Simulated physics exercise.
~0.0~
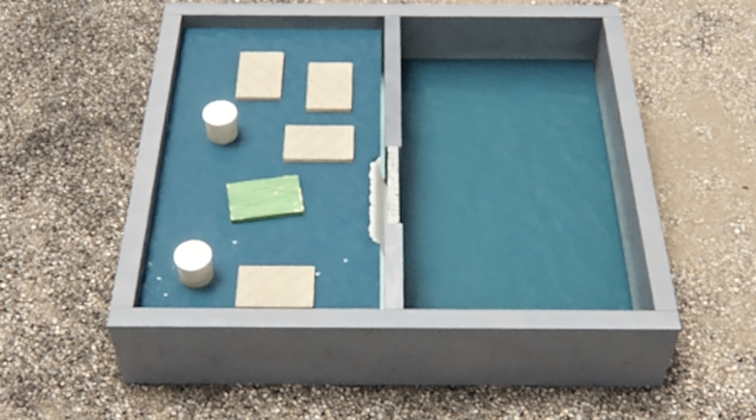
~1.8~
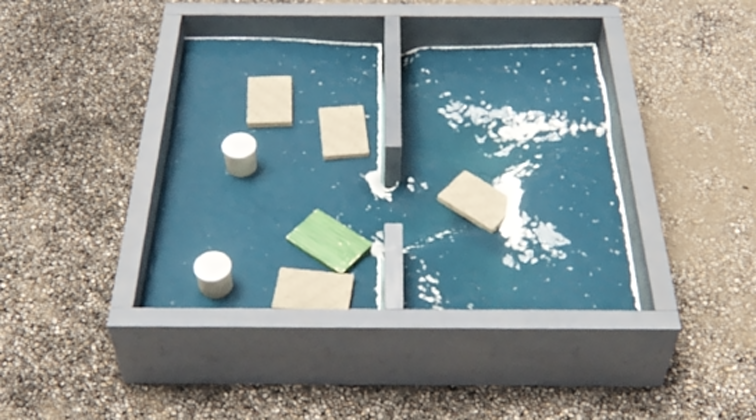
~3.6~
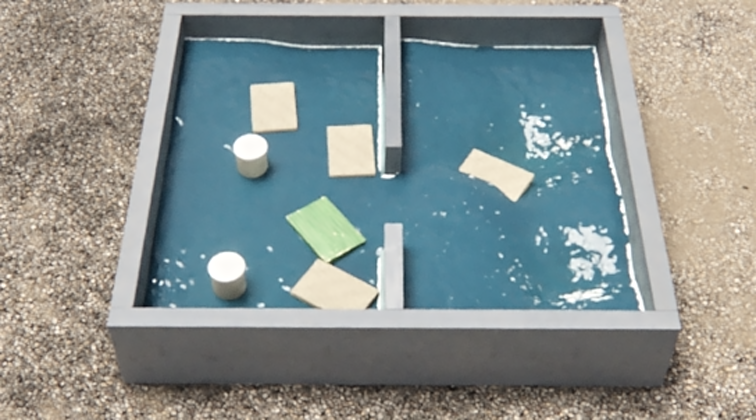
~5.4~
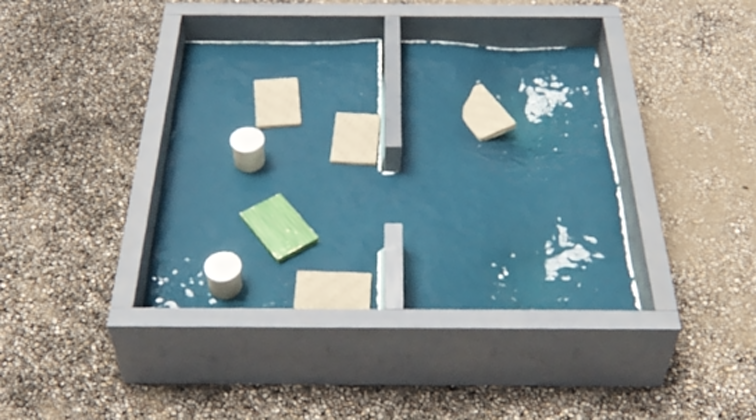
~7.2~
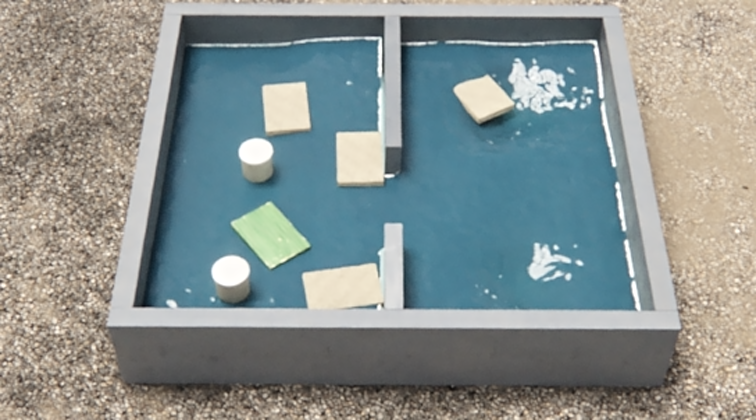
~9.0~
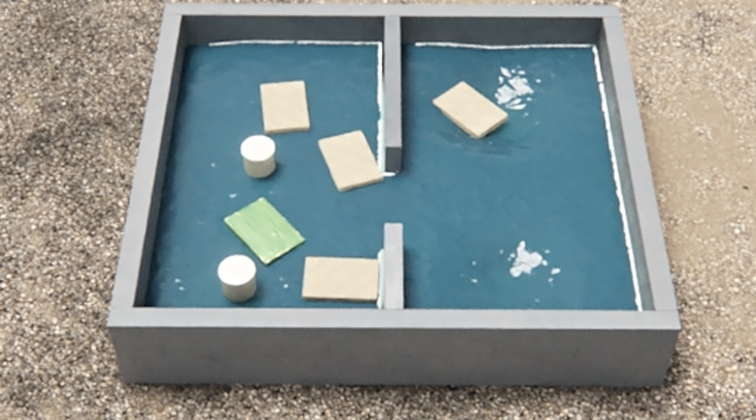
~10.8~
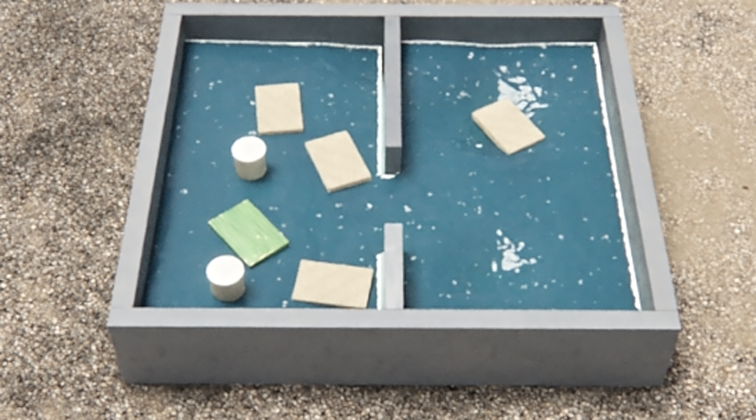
Water surged through a gap in the wall dividing a grey basin, carrying one tan board into the right side. The green board swung toward the opening but drifted back left, ending afloat with the other tan boards and two white cylinders.
